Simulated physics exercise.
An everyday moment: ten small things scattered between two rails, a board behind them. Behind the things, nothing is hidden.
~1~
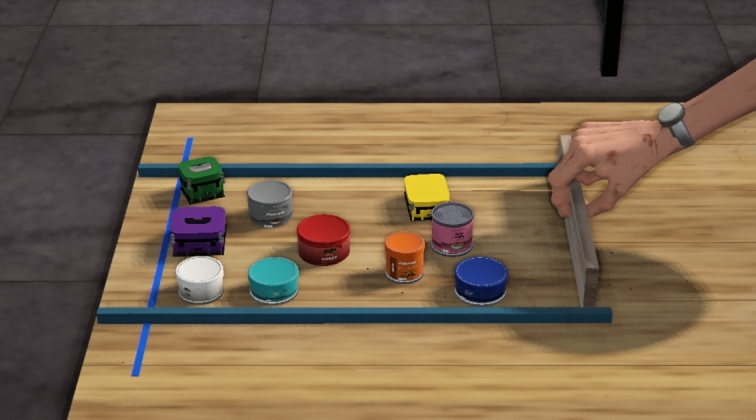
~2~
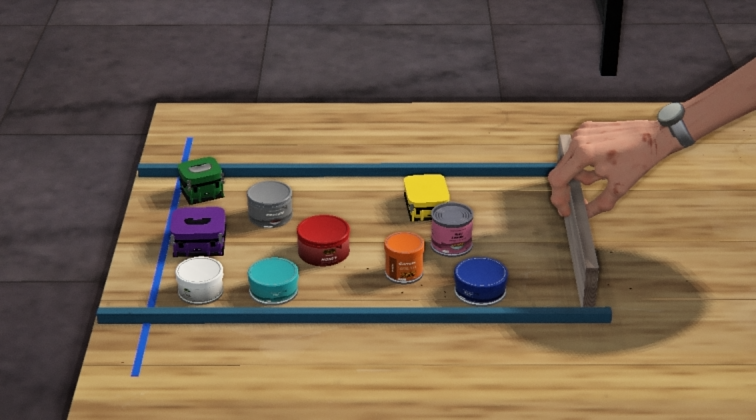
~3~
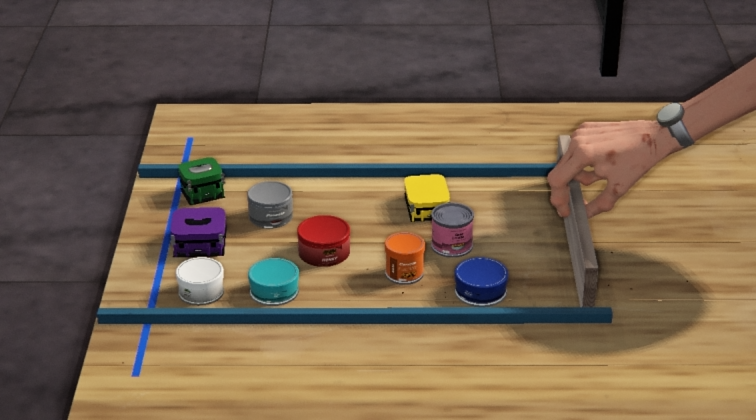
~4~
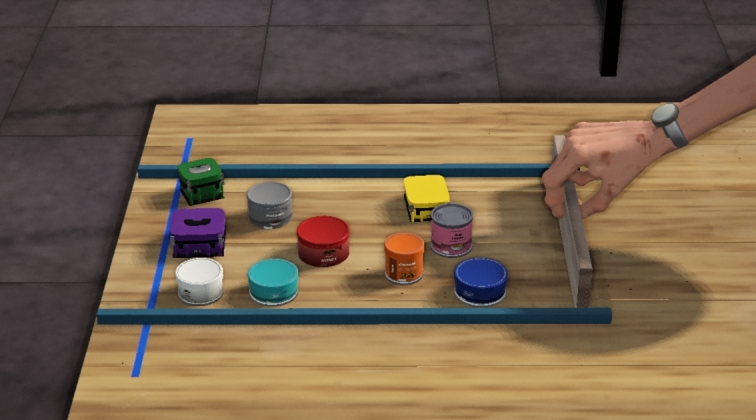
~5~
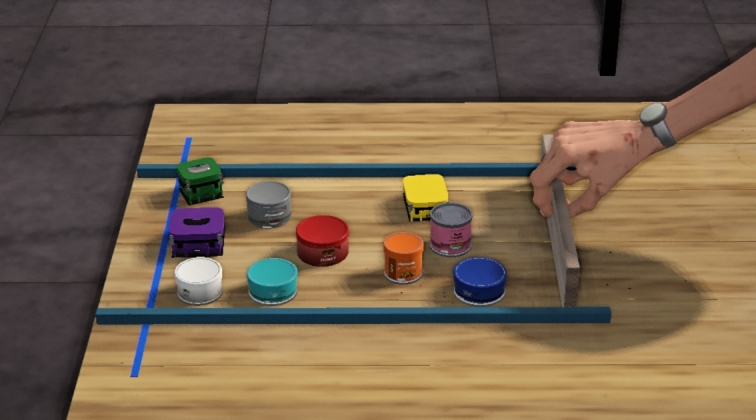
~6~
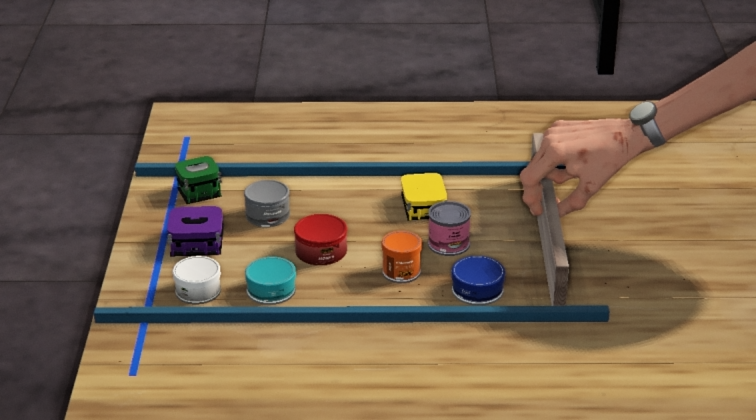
At the start, a hand holds a board upright behind ten small tubs and cases scattered between two dark blue rails on a wooden table, with a blue tape line at the left. The hand keeps still at first, then slides the board a short way left, while the containers stay in place.
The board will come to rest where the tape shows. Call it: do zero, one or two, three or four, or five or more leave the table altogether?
Five or more.
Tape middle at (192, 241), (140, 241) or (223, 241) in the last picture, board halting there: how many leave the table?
In order: 2, 6 and 1.
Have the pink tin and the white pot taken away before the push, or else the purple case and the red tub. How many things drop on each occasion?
Fallen: 4, and 4 in the other try.
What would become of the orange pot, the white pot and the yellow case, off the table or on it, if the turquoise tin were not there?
Orange pot - safe; white pot - gone; yellow case - safe.
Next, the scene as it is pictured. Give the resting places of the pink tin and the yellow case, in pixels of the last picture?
In the last picture they sit at about (141, 228) and about (152, 197).
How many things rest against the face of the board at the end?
At rest, 4 are in contact.
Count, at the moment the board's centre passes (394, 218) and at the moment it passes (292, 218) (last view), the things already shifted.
Counts: 4 and 9.
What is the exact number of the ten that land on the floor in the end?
A count of exactly 6.
Early on, none off yet; green case at rest near (198, 180); purple case at rest near (196, 232); white pot at rest near (197, 280).
A while later, none off yet; green case at rest near (198, 180); purple case travelled a little near (182, 229); white pot travelled about its own width near (159, 279).
Finally, the number that fall off is five or more; lost, red tub, turquoise tin, grey tub, white pot, purple case and green case.
